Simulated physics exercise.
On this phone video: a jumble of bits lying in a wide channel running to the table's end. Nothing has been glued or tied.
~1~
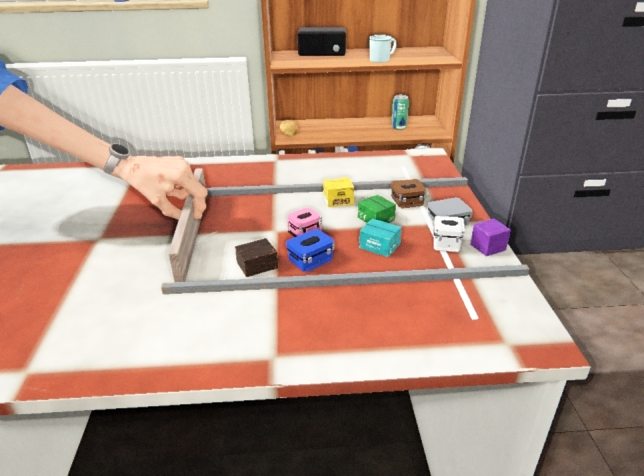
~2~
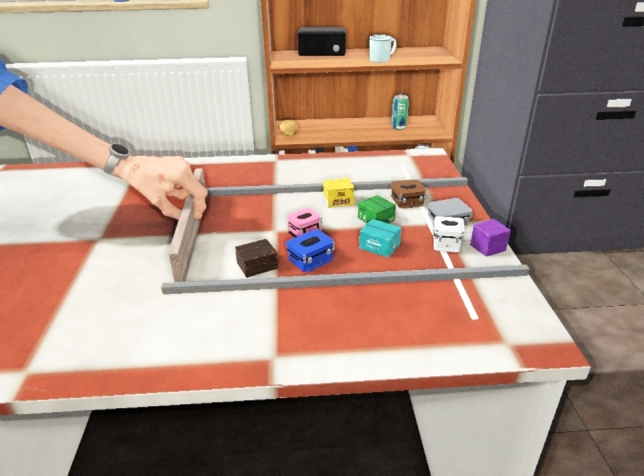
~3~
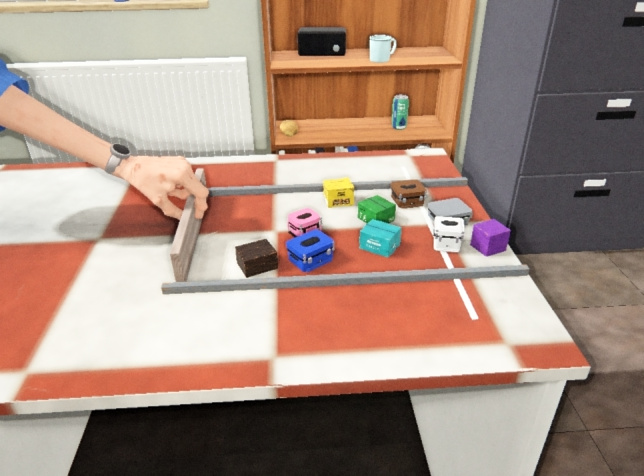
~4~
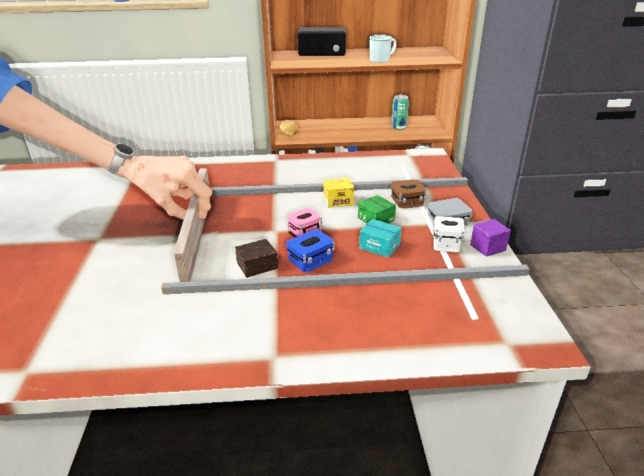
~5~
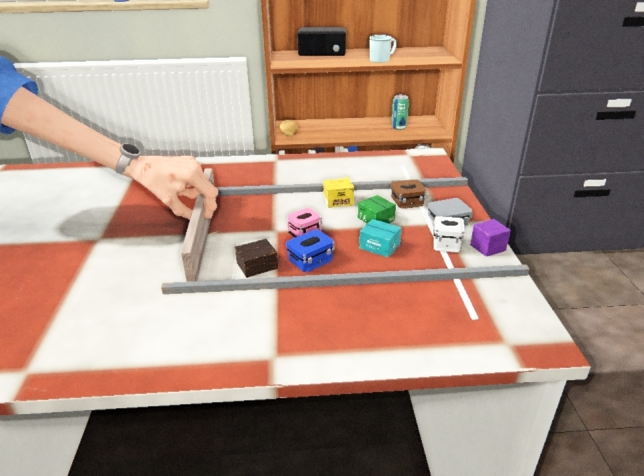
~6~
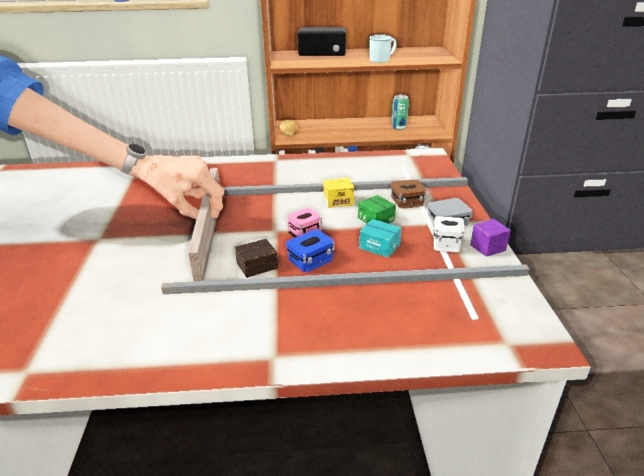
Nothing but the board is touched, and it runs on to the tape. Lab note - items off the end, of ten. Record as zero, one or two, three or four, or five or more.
A couple at most slip off, not zero.
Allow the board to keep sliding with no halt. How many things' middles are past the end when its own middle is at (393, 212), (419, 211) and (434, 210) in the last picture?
0, 1, 3.
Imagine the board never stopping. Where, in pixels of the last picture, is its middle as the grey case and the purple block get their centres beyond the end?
When the grey case crosses, the middle is near (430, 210); when the purple block crosses, near (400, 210).
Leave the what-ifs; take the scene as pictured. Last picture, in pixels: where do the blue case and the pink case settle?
Positions - first (489, 239), then (447, 222).
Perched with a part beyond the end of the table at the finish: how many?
The total comes out at 1.
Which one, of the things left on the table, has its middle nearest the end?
I reckon it's the grey case.
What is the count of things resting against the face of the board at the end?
The count in contact is 4.
Soon after, none off yet; purple block at rest near (490, 238); grey case at rest near (449, 214); white case at rest near (448, 235).
At rest, the number that fall off is one or two; fallen, white case and purple block.
